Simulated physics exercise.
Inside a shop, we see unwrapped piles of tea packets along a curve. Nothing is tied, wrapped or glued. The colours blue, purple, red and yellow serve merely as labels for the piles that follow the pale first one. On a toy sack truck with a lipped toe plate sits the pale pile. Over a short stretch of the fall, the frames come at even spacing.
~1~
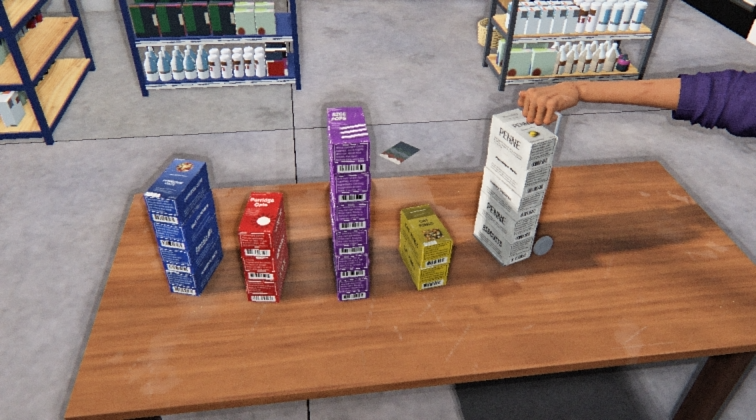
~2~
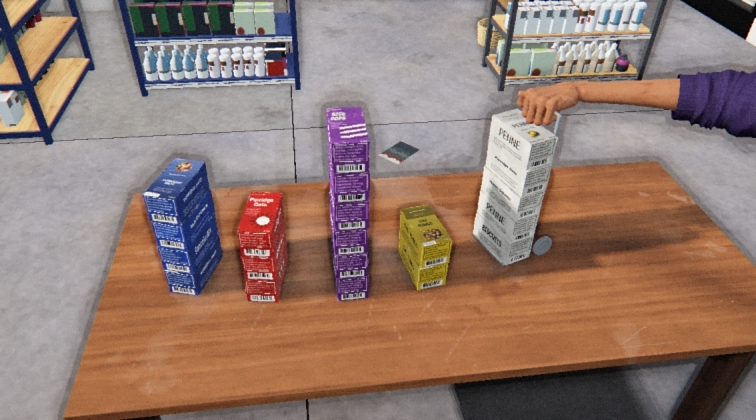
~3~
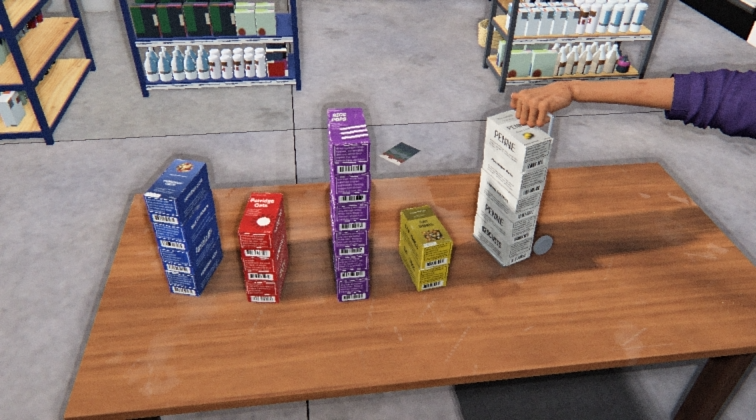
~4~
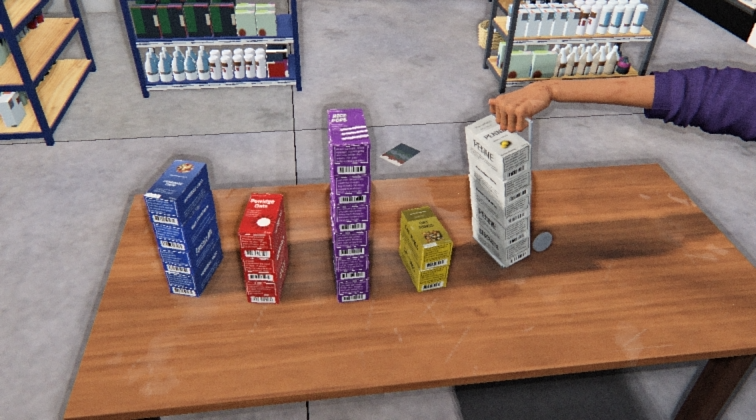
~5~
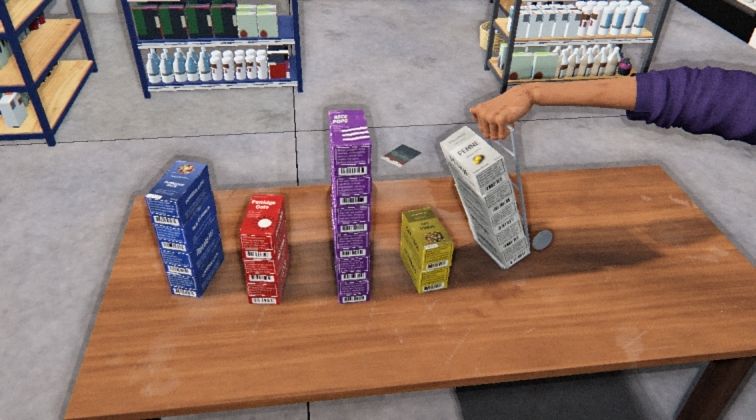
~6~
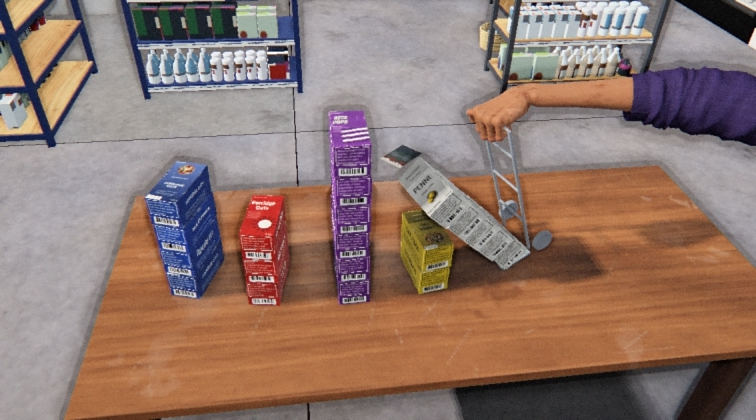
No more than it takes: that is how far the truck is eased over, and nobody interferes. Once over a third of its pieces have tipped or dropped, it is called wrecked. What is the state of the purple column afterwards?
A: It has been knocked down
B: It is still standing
The answer is B.
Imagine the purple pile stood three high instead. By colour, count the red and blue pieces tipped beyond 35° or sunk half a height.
For red the count is 0, and for blue it is 0.
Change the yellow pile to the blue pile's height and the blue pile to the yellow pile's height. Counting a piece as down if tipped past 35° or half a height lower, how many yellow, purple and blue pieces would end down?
Yellow: 4, purple: 6, blue: 1.
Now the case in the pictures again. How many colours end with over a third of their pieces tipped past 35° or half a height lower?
Total: 0.
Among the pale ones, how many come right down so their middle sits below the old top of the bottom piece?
2 in all.
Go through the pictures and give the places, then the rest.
In the first picture (places mark the middle of the side facing us), truck frame level; top purple packet (347, 124); top red packet (261, 211); the rest undisturbed.
Truck frame level; top purple packet (347, 124), in the second picture.
Truck frame rocked barely; top purple packet (348, 125), in the third picture.
Truck frame rocked a little, top of the pale pile leaning a little; top purple packet (348, 126); the rest undisturbed, in the fourth picture.
Truck frame (516, 157) rocked clearly, top of the pale pile leaning clearly; top purple packet (349, 127); the rest undisturbed, in the fifth picture.
Truck frame (513, 158) rocked clearly, top of the pale pile leaning well over; top purple packet (349, 128); top yellow packet (427, 228); the rest undisturbed, in the sixth picture.
Soon after the last picture, 5 of the pale pile down; none of the 6 purple packets down (0 of 15 in all colours); top purple packet unmoved.
A little later, 5 of the pale pile down; none of the 6 purple packets down (0 of 15 in all colours); top purple packet unmoved; top yellow packet leaning a little.
At rest, 5 of the pale pile down; none of the 6 purple packets down (0 of 15 in all colours); top purple packet unmoved; top yellow packet shifted half its height. As the last picture would show them, middles, top purple packet near (348, 143), top yellow packet near (416, 242).
